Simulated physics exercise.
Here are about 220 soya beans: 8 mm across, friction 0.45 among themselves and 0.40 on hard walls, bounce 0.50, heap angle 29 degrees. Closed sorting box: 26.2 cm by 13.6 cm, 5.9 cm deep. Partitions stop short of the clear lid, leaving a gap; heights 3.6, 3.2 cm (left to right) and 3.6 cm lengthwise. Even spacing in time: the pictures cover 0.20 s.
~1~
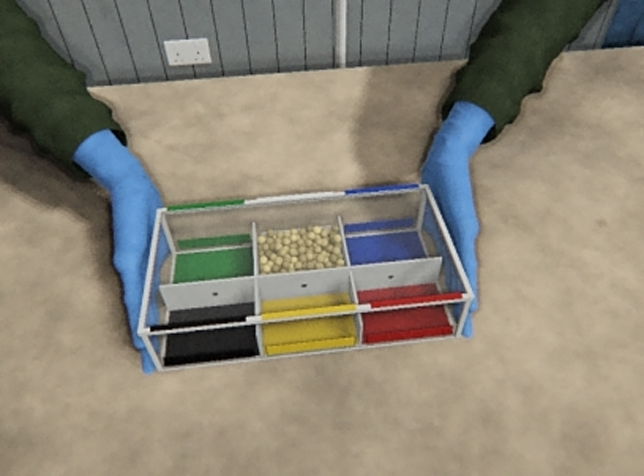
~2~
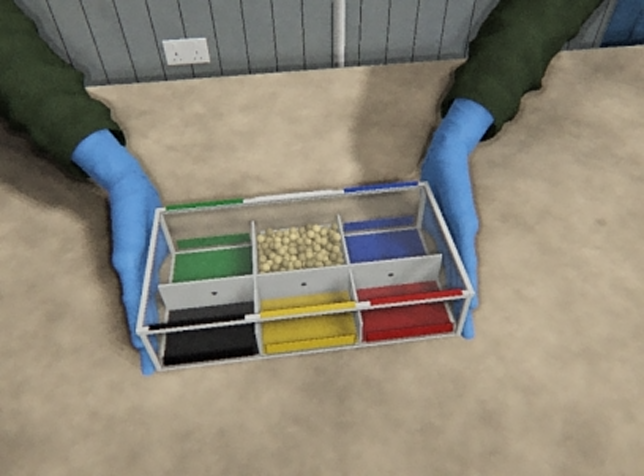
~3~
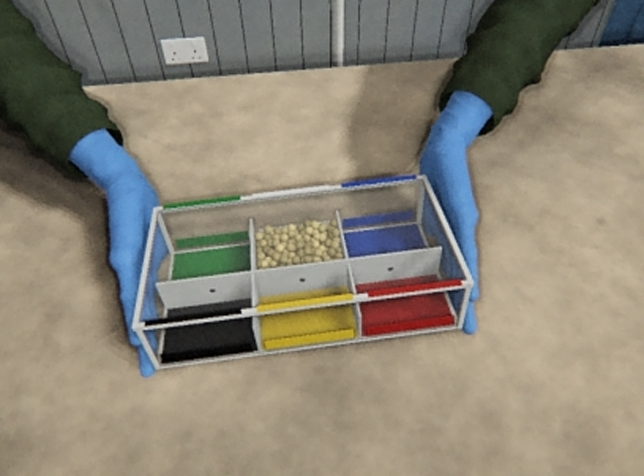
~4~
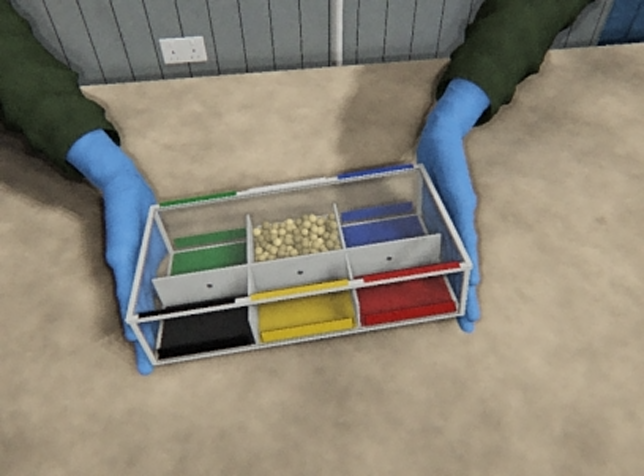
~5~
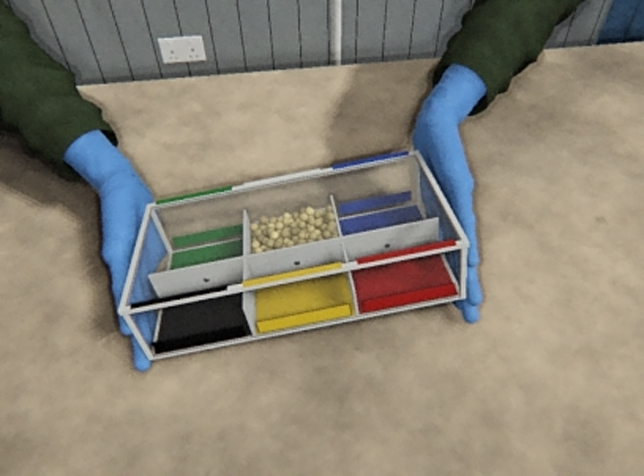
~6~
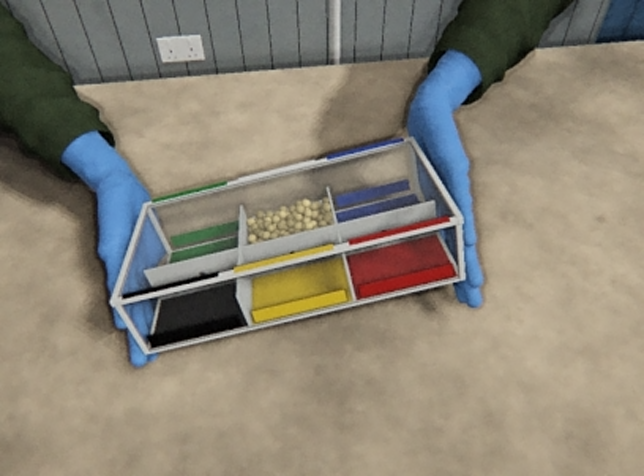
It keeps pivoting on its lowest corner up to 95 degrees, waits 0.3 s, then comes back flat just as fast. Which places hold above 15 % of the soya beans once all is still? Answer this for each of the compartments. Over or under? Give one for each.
In order: Red compartment: Does not qualify. Blue compartment: Does not qualify. Green compartment: Qualifies. Yellow compartment: Does not qualify. White compartment: Qualifies. Black compartment: Does not qualify.
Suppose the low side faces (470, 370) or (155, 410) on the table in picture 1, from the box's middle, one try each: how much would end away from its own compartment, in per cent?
That would be close to 90 per cent and then close to 85 per cent.
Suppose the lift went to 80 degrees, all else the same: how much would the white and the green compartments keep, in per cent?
Result - white 70 percent, green 30 percent.
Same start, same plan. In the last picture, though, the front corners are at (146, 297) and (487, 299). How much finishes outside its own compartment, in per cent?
Near 90 %.
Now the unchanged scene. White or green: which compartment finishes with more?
The white one.
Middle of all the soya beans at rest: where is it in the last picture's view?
In the last view, approximately (266, 253).
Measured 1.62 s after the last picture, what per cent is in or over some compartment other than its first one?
I'd say around 35 per cent.
Then, 0.97 s after the last picture, tilt 95 degrees; green 25 %, white 75 %.
Then, 1.62 s after the last picture, tilt 50 degrees; green 35 %, white 65 %.
Then, 2.31 s after the last picture, tilt 0 degrees; green 40 %, white 60 %.
In the end, red 0 %, blue 0 %, green 40 %, yellow 0 %, white 60 %, black 0 %.
